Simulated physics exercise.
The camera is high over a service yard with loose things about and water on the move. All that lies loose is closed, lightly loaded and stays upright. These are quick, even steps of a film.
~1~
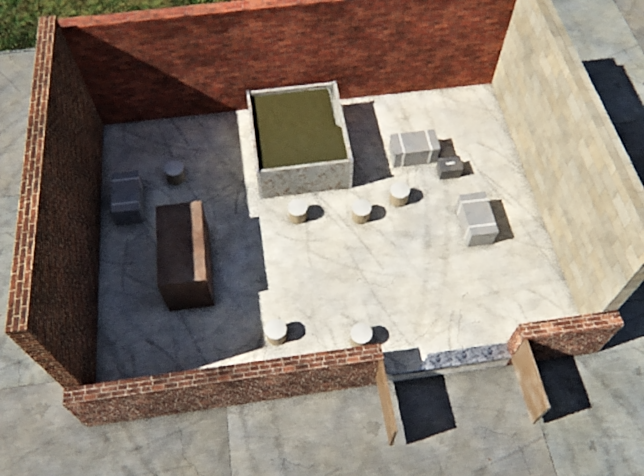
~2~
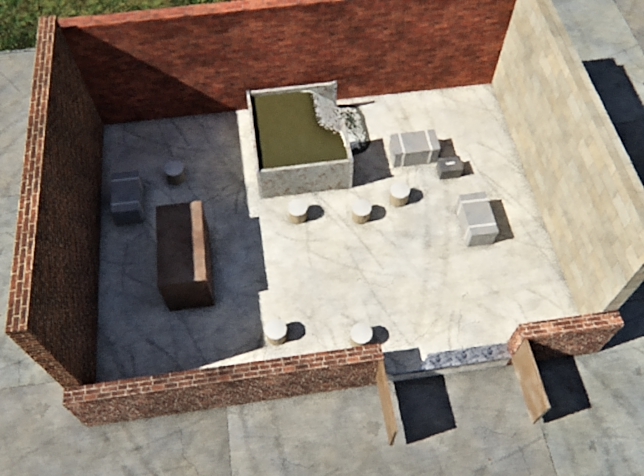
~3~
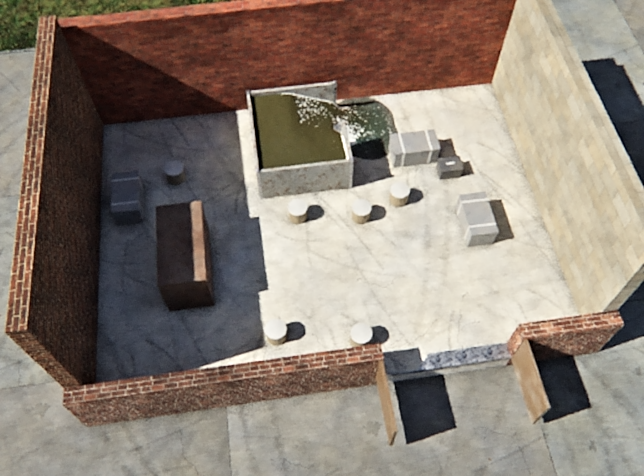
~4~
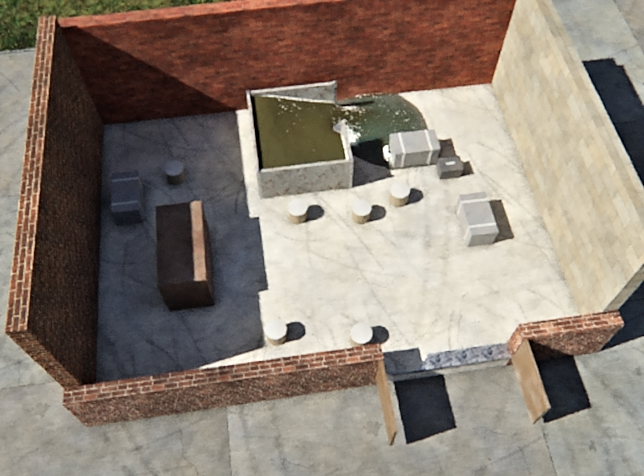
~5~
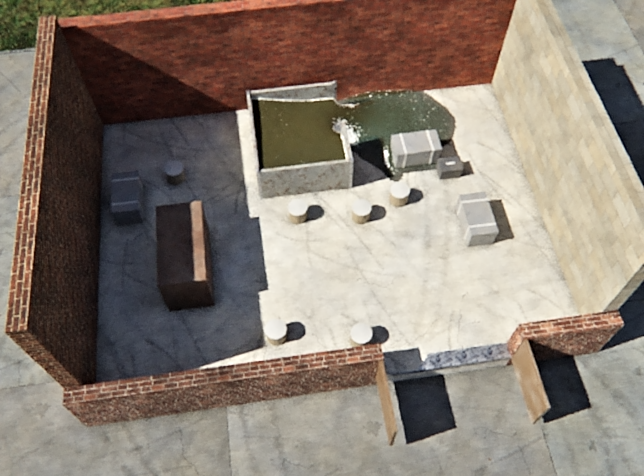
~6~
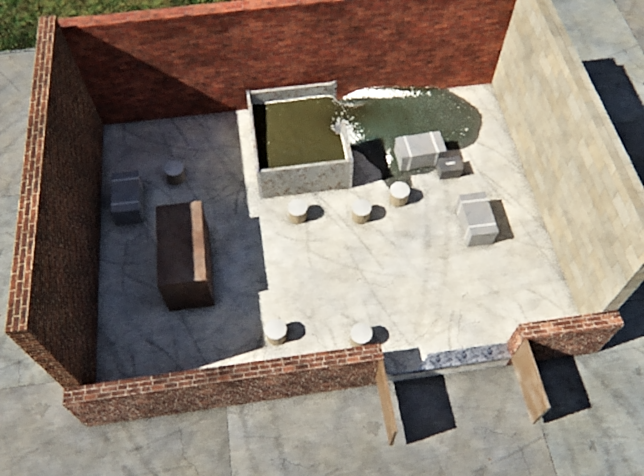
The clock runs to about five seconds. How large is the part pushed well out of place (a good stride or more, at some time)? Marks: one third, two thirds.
It is not even a third.
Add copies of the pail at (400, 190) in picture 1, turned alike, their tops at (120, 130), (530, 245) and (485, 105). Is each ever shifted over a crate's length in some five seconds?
In turn: Less than that, swept aside, shifted that much.
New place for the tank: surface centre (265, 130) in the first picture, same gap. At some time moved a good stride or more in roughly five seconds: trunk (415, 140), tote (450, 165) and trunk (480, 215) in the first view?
In that order: Moved that far, pushed that far, shifted that much.
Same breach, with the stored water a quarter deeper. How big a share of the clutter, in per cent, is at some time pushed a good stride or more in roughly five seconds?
Close to 40 %.
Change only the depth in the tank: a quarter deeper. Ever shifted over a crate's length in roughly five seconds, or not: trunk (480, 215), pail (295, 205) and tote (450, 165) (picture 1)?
In that order: Pushed that far, never so far, shifted that much.
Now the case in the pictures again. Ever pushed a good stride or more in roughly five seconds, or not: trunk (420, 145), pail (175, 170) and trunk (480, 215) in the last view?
In that order: Shifted that much, less than that, swept aside.
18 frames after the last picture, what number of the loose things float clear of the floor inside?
1 of them.
A moment on, 0 of 10 are well off their spots; 0 afloat.
Next, 2 of 10 are well off their spots; 0 afloat.
Later, 3 of 10 are well off their spots; 1 afloat.
In the end, 3 of 10 are well off their spots, and 3 have been at some point; 2 afloat.
